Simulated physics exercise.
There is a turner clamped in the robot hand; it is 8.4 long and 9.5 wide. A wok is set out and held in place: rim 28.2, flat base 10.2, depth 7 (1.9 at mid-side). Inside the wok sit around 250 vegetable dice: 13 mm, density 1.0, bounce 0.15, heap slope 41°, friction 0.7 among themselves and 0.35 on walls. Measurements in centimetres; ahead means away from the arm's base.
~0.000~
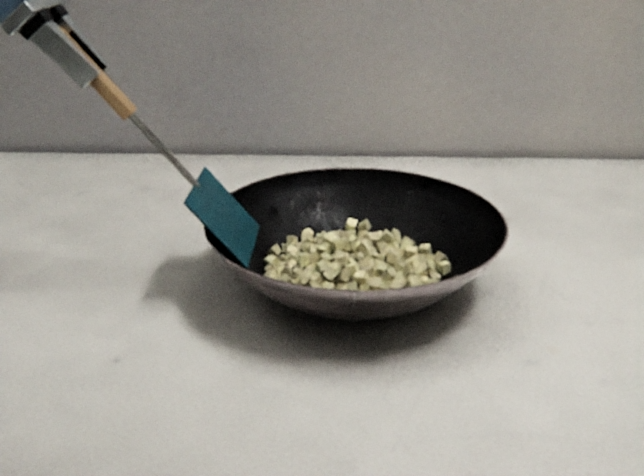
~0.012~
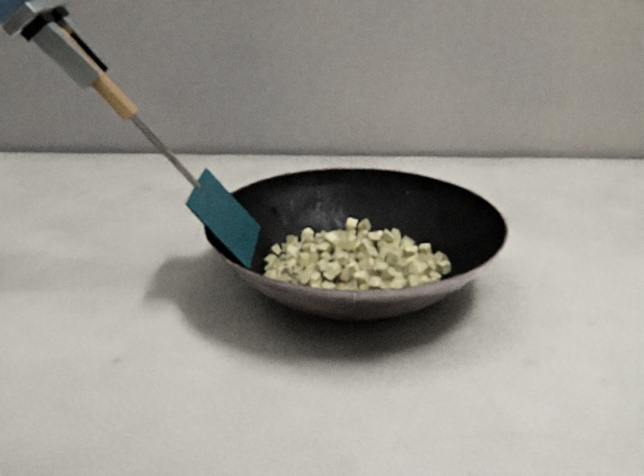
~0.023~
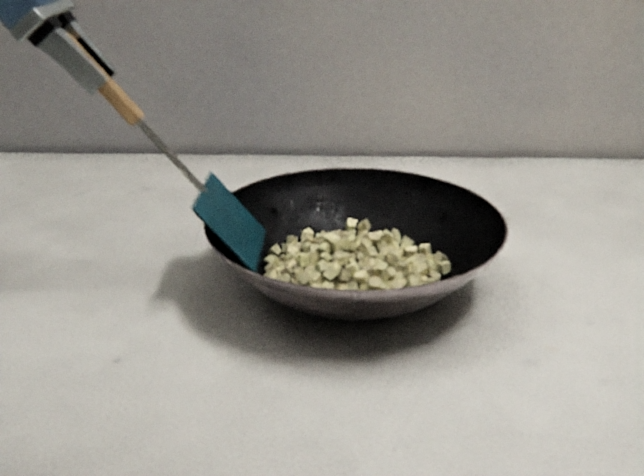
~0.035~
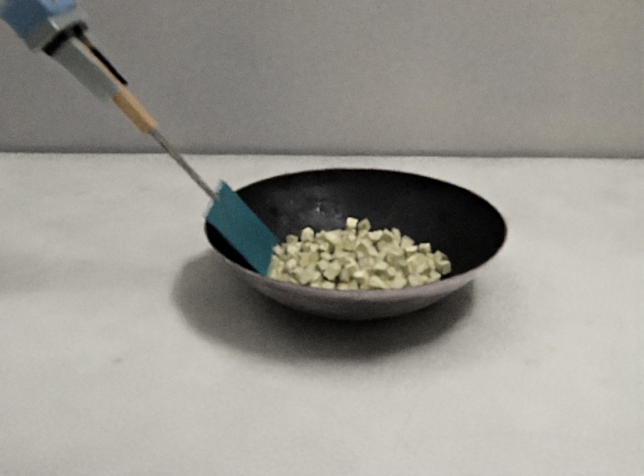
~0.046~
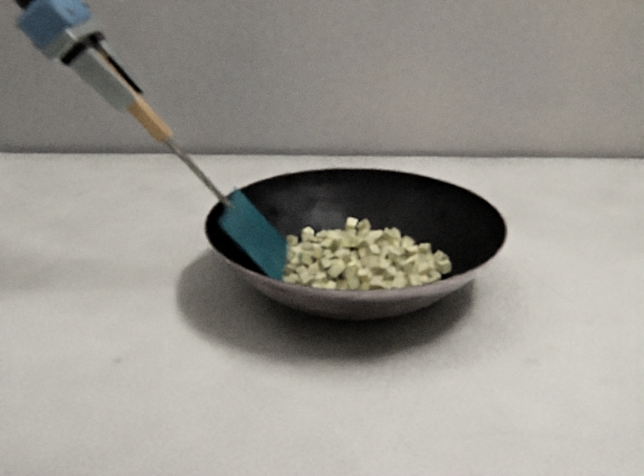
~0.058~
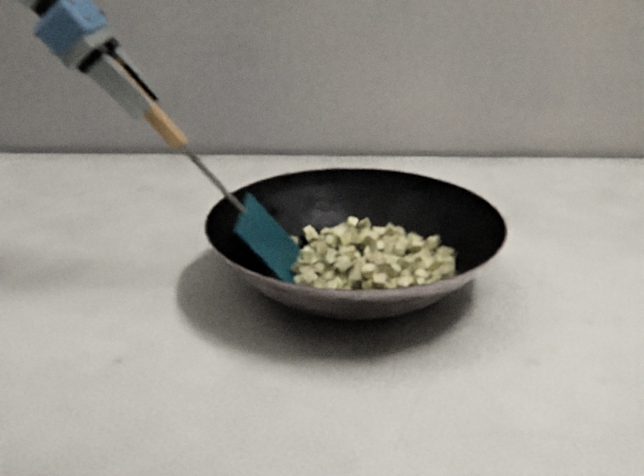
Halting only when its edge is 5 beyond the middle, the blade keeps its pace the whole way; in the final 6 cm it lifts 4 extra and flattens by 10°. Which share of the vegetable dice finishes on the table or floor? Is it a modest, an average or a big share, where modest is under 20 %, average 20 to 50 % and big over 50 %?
Modest.
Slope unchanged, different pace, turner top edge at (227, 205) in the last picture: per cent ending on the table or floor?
That share would be some 0 percent.
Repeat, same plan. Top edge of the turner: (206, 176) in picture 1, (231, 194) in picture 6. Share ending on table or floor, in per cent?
I'd put it at roughly 0 per cent.
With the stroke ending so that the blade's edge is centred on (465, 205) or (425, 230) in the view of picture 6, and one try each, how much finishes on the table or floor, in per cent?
65 % and 25 %.
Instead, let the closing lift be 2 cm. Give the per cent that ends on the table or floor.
You'd expect near 10 percent of it there.
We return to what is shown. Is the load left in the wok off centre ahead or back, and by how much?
Ahead, by around 5.0 cm.
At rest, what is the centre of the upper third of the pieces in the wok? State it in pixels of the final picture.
(441, 252).
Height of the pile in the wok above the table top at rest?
Close to 6.0 centimetres high.
After 0.09 s, sloping 51°, highest piece 6 above the table; 253 in the wok.
After 0.12 s, sloping 48°, highest piece 10 above the table; 252 in the wok, 1 on the blade or in flight.
After 0.33 s, sloping 41°, highest piece 9 above the table; 227 in the wok, 16 on the table or floor, 10 on the blade or in flight.
After 1.38 s, sloping 41°, highest piece 5 above the table; 227 in the wok, 26 on the table or floor.
At rest, 227 in the wok, 26 on the table or floor. That is 10 % on the table or floor.
